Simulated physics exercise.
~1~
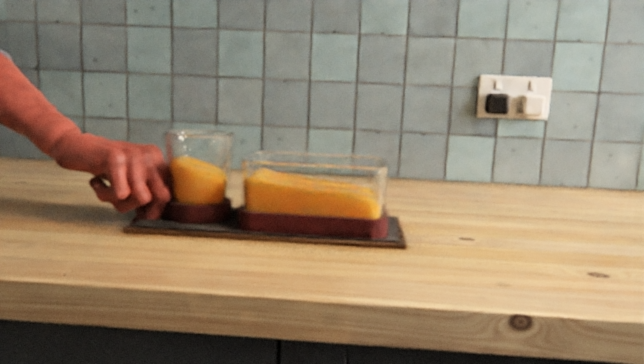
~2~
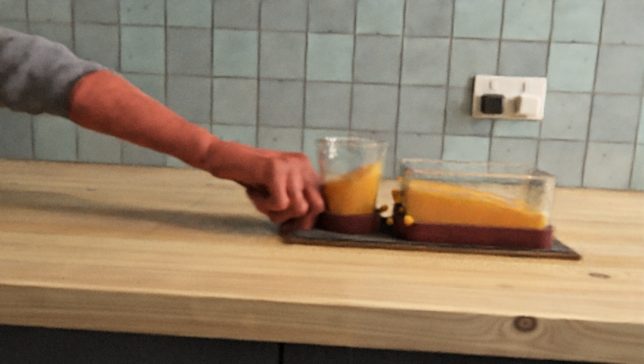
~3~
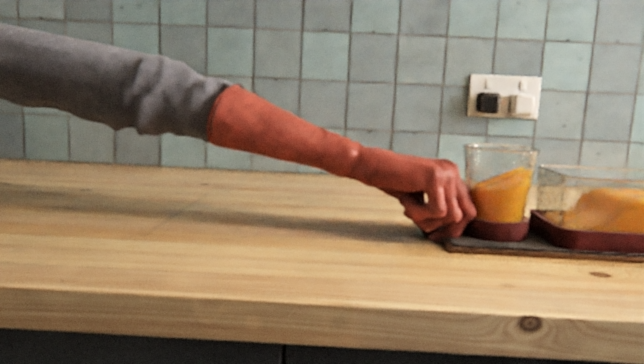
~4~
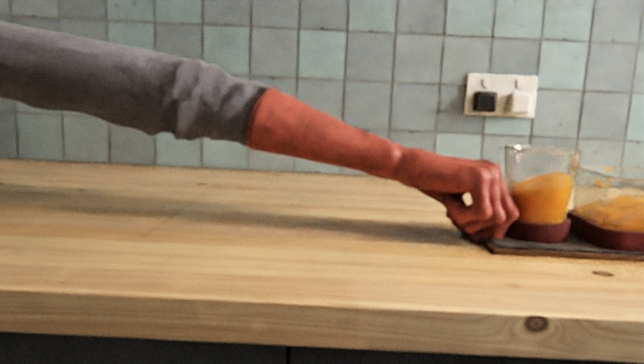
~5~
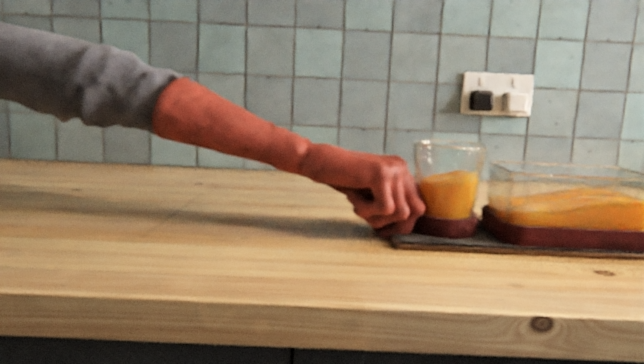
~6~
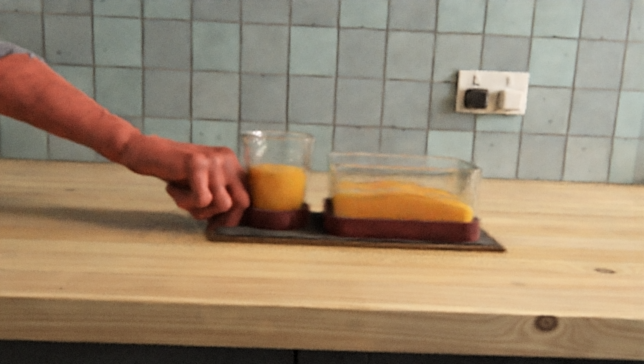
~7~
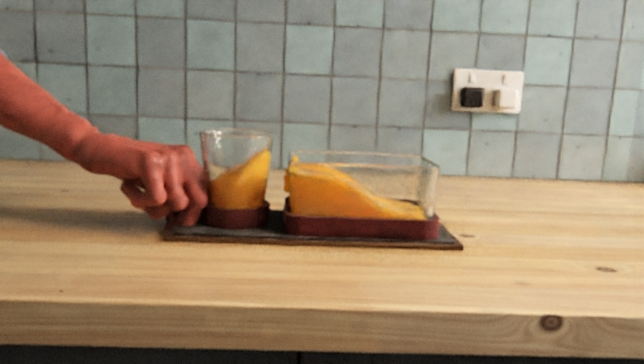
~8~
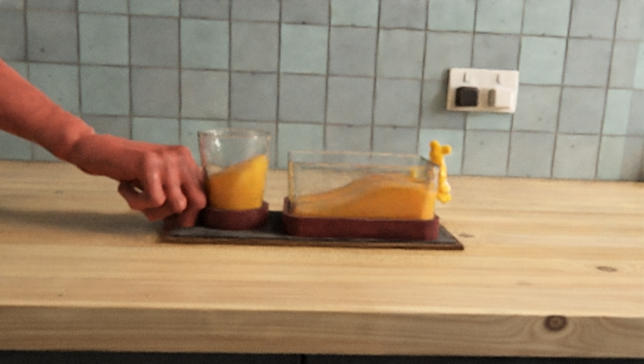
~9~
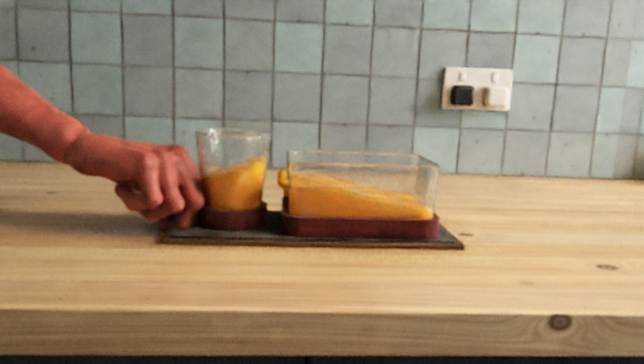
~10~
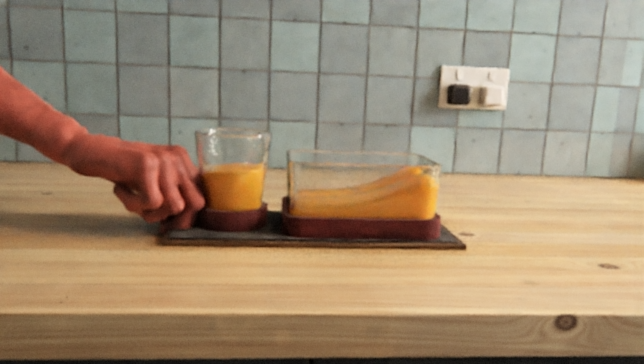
The video shows a hand sliding a dark tray with a glass tumbler and an oblong clear tub of orange liquid right along a wooden counter, then back left to a stop; the liquid sloshes, some splashing over the tub's rim, while the tumbler keeps its liquid.
